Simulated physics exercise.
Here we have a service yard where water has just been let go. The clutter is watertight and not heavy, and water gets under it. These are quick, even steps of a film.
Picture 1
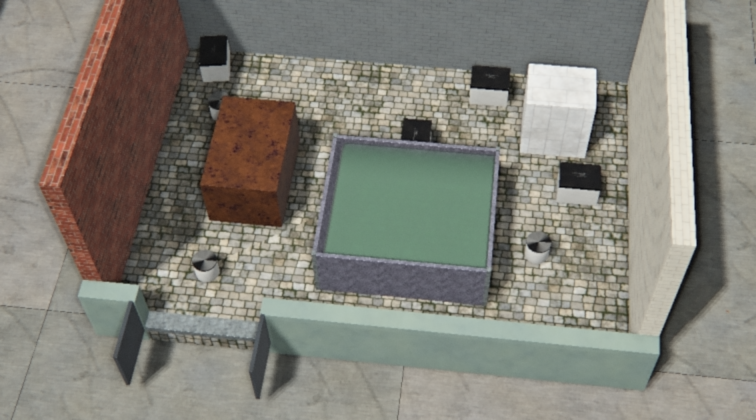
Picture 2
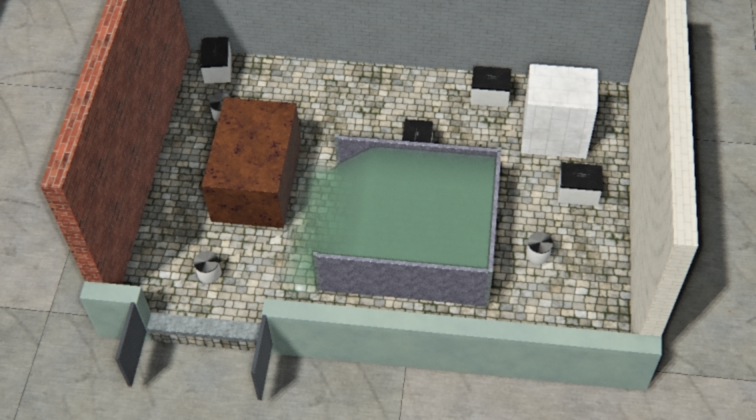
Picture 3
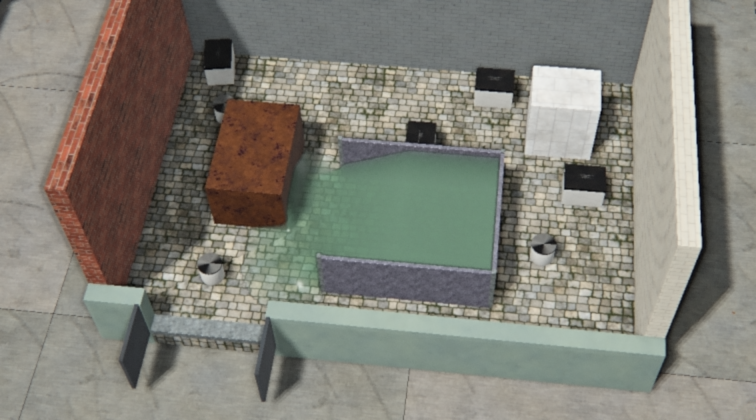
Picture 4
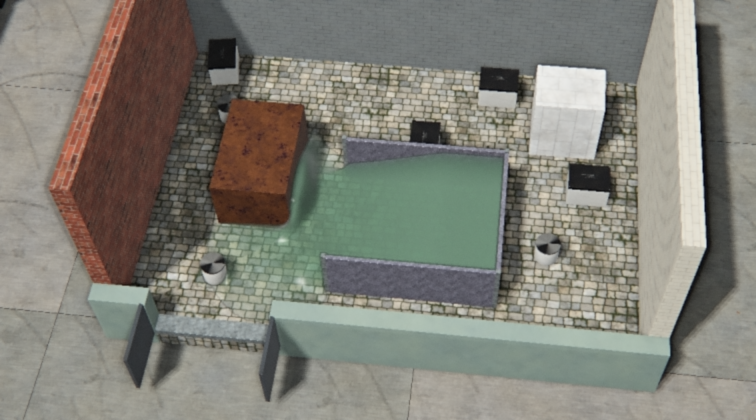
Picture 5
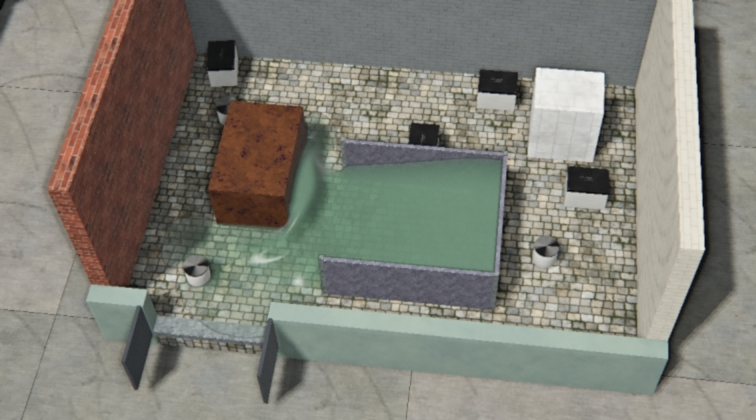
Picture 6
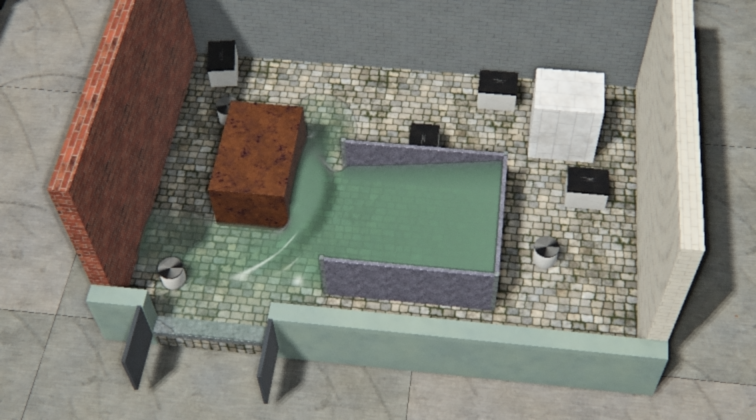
Green water spreads left from the open tank across the paving and shifts a pail left.
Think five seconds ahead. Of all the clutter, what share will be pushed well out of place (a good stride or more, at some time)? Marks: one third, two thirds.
Share: One to two thirds.
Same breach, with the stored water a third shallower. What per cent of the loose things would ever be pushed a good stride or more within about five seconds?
Near 30 in a hundred.
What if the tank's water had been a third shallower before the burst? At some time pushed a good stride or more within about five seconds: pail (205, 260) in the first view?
Answer: Shifted that much.
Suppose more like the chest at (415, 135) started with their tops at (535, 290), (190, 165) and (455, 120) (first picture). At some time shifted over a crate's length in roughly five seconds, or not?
In that order: No, swept aside, no.
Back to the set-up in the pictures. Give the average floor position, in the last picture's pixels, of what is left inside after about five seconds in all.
At about (455, 151).
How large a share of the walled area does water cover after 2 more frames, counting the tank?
I make it 40 per cent.
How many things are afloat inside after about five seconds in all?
That makes 2.
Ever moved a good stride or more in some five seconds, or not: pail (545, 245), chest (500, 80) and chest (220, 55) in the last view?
In turn: Short of that, swept aside, swept aside.
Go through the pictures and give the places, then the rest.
A pail at (204, 260) rests on the ground; a chest at (580, 175), on the bottom; 0 of 7 have shifted, in the first picture.
A pail at (206, 261), on the bottom; a chest at (582, 176), on the bottom; 0 of 7 have shifted, in the second picture.
A pail at (210, 263) rests on the ground; a chest at (585, 177) rests on the ground; 0 of 7 have shifted, in the third picture.
A pail at (212, 263) rests on the ground; a chest at (590, 177) rests on the ground; 0 of 7 have shifted, in the fourth picture.
A pail at (196, 266) rests on the ground, close to its start; a chest at (588, 179), on the bottom; 1 of 7 have shifted, in the fifth picture.
A pail at (170, 268) rests on the ground, a stride from its start; a chest at (588, 180), on the bottom; 1 of 7 have shifted, in the sixth picture.
A moment on, 1 of 7 are well off their spots; 1 afloat.
Next, 1 of 7 are well off their spots; 1 afloat.
Later, 3 of 7 are well off their spots; 2 afloat.
In the end, 4 of 7 are well off their spots, and 4 have been at some point; 2 afloat.
